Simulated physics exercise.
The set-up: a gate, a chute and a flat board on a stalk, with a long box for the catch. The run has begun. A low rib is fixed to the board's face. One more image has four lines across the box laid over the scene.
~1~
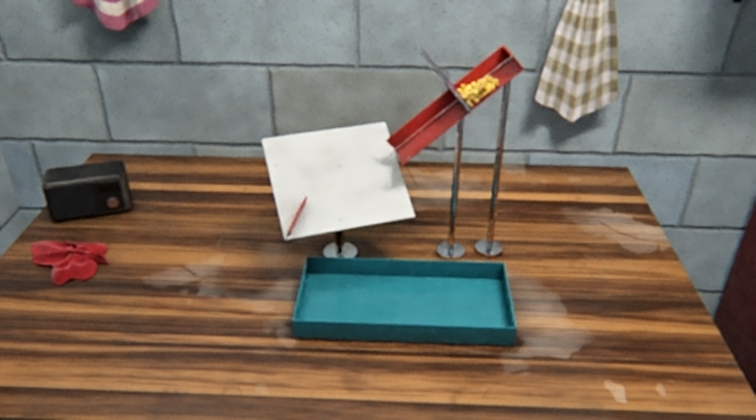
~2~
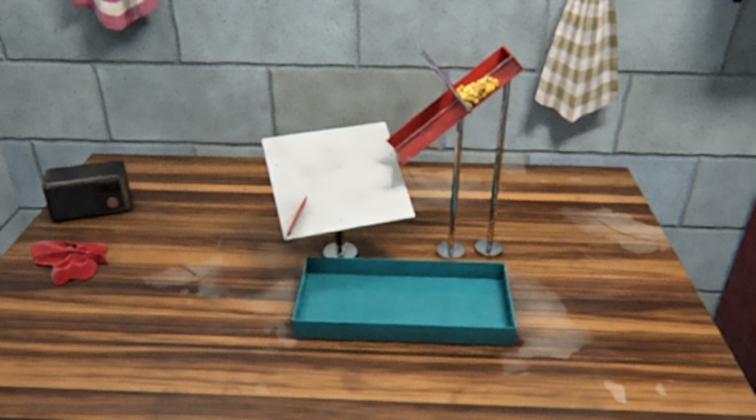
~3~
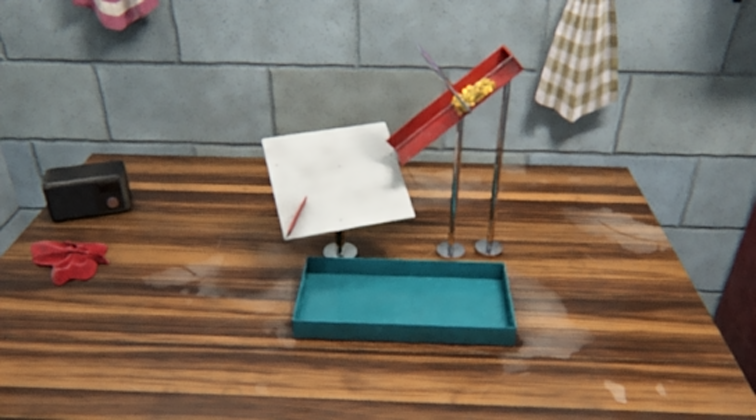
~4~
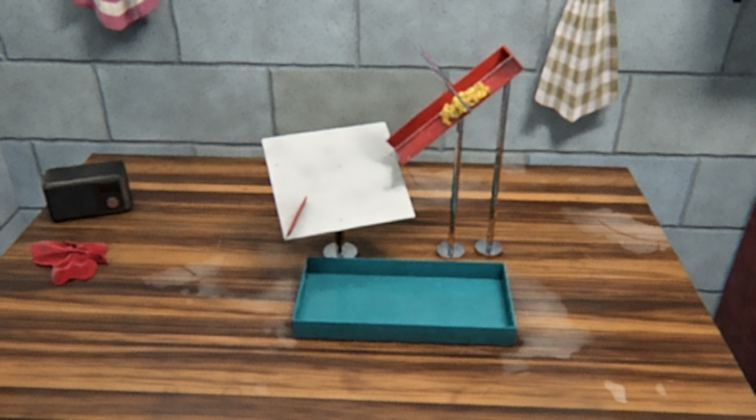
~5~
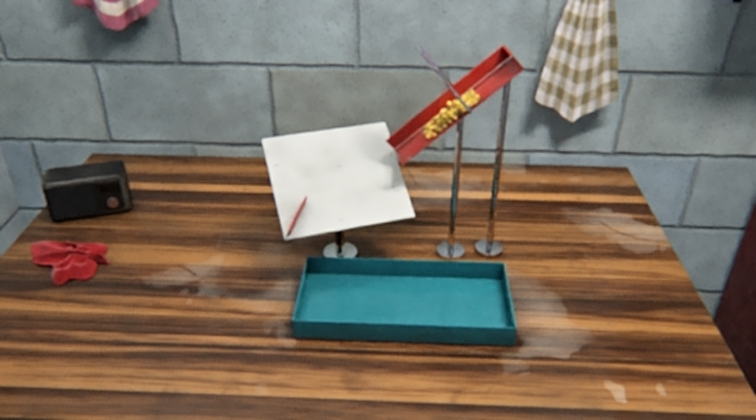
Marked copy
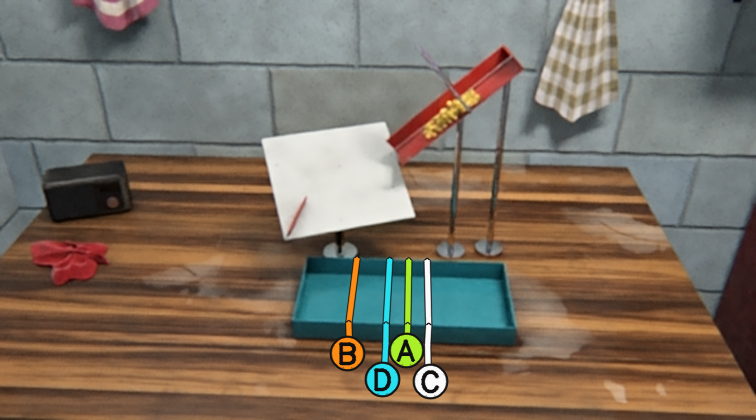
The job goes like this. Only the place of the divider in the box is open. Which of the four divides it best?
B works best here.
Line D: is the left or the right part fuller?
More lands on the left.
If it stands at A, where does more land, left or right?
Left.
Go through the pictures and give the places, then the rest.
Load behind the gate at (474, 92), puffed corn balls; lip of the chute at (399, 159), sloping fairly steeply, in the first picture.
Middle of the board at (338, 177), tilted fairly steeply; middle of its low edge at (352, 227); of its high edge at (325, 130), in the second picture.
Front corners of the box at (293, 320) and (516, 328), empty; front of the load at (460, 113), in the third picture.
Middle of the load at (465, 104); its front at (442, 114), about a quarter of the way to the lip; rib from (306, 196) to (289, 231), in the fourth picture.
Middle of the load at (452, 115); its front at (428, 137), about half of the way to the lip, in the fifth picture.
On the marked copy, line A crosses the front rim at (407, 324); line B crosses the front rim at (348, 322); line C crosses the front rim at (428, 325); line D crosses the front rim at (386, 323).
For line A, of what is caught, nearly all on the left of the divider, a stray few on the right.
For line B, of what is caught, about two thirds on the left of the divider, about a third on the right.
For line C, of what is caught, all on the left of the divider, none on the right.
For line D, of what is caught, nearly all on the left of the divider, a small part on the right.
